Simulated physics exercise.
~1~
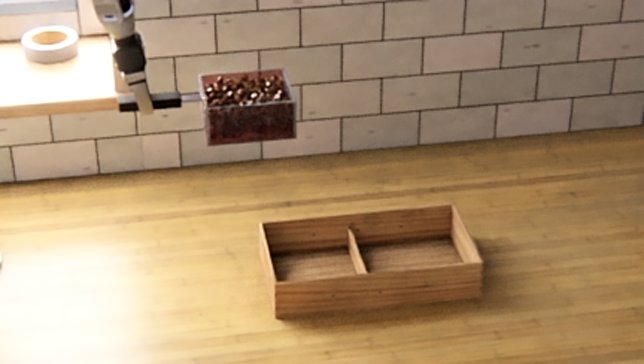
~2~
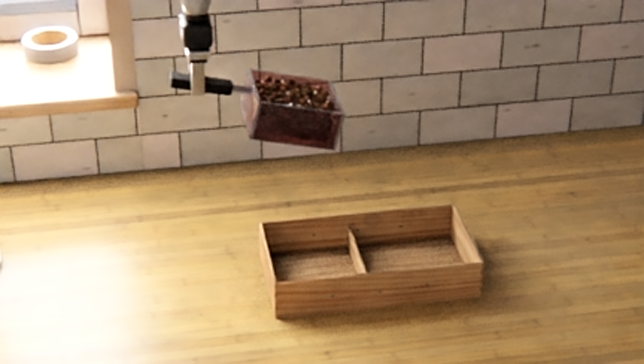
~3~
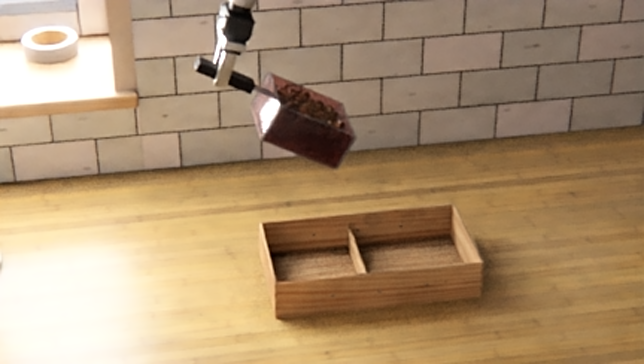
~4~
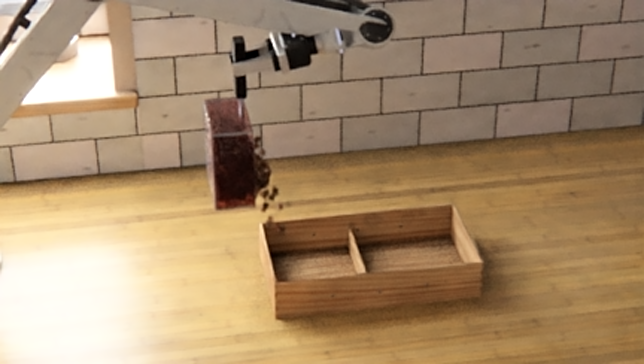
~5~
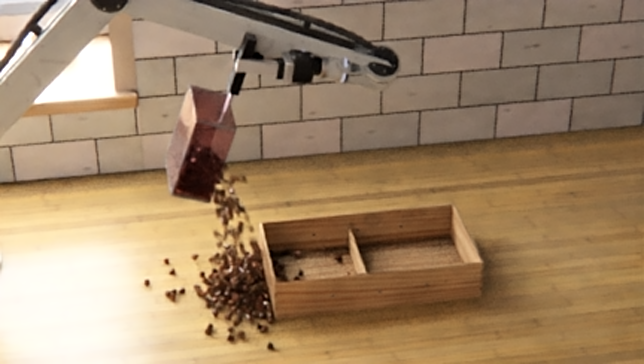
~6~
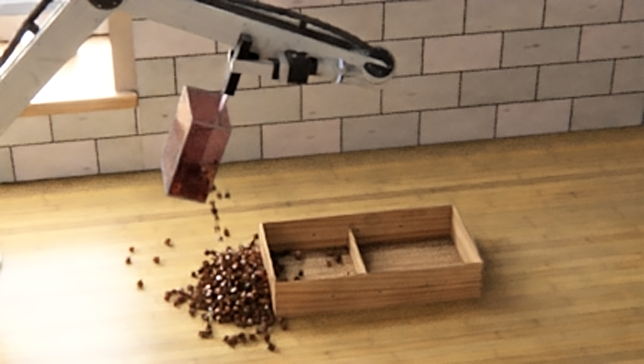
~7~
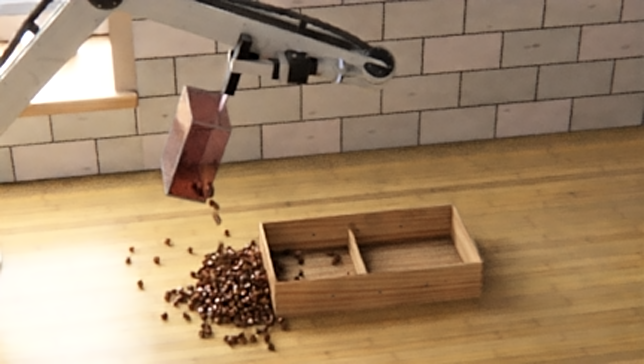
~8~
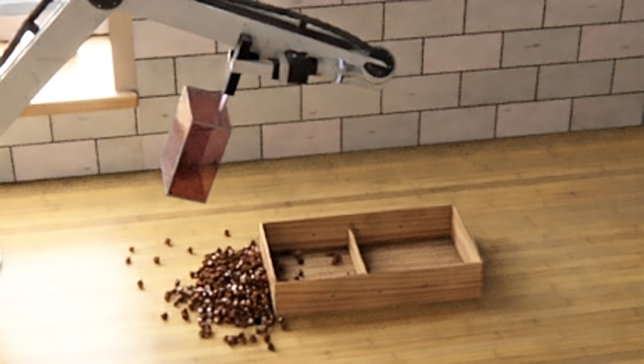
On a wooden counter, a robot arm tips a box of brown pellets, spilling most beside a divided crate.
